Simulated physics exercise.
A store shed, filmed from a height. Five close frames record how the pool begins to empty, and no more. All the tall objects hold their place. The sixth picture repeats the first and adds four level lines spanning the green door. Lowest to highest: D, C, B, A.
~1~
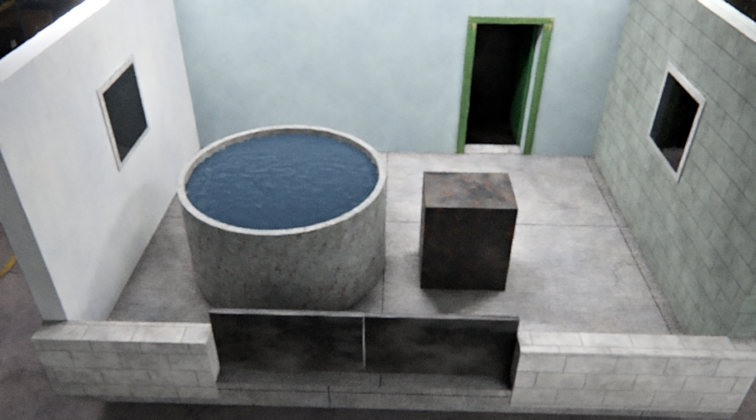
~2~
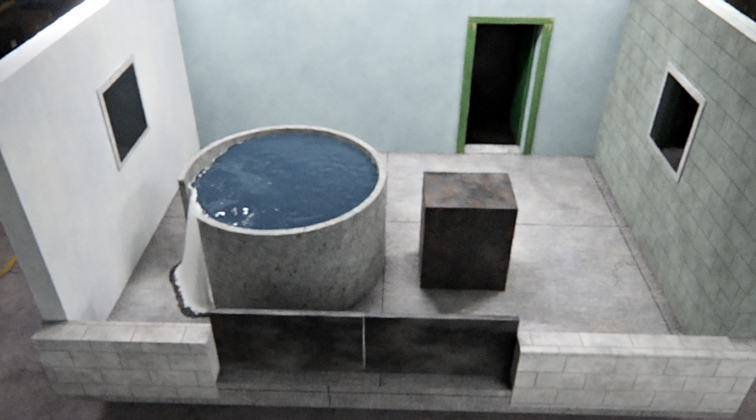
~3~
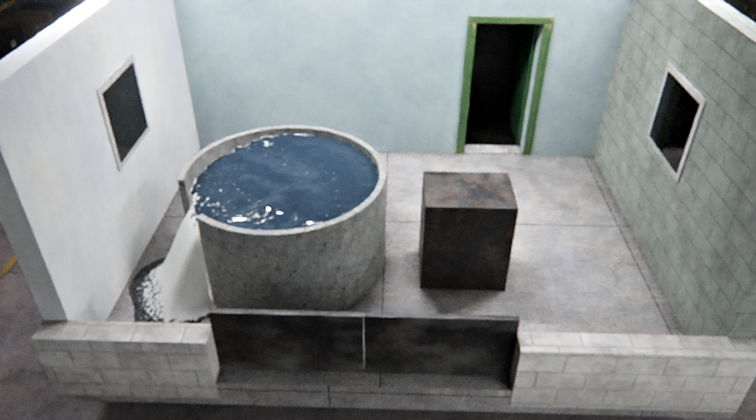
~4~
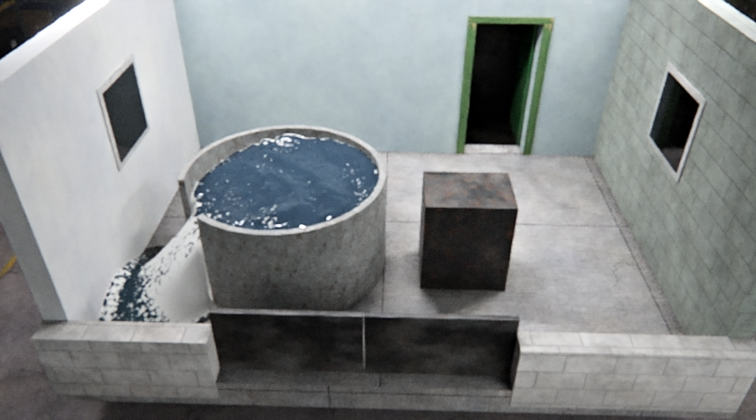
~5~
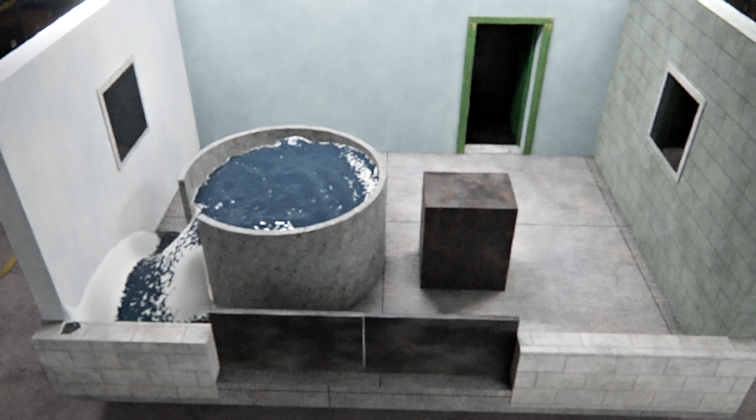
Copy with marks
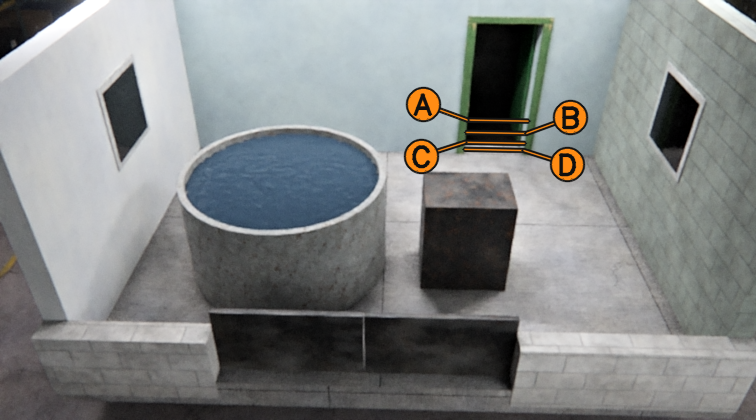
In a store shed, water pours from the round pool's left side and spreads across the floor.
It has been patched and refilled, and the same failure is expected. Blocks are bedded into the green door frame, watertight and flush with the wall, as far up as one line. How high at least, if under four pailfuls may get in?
Use line C.
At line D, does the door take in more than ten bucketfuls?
Yes.
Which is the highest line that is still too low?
Line D.
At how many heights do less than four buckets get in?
Three.
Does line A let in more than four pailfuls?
No, not at all.
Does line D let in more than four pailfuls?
Yes, that goes wrong.
In orange, A at (497, 120); B at (496, 132); C at (494, 142); D at (494, 149); from the bottom up D, C, B, A.
With A, nothing gets over.
With B, nothing gets over.
With C, a splash gets over, under a bucket.
With D, some 15 bucketfuls get in.
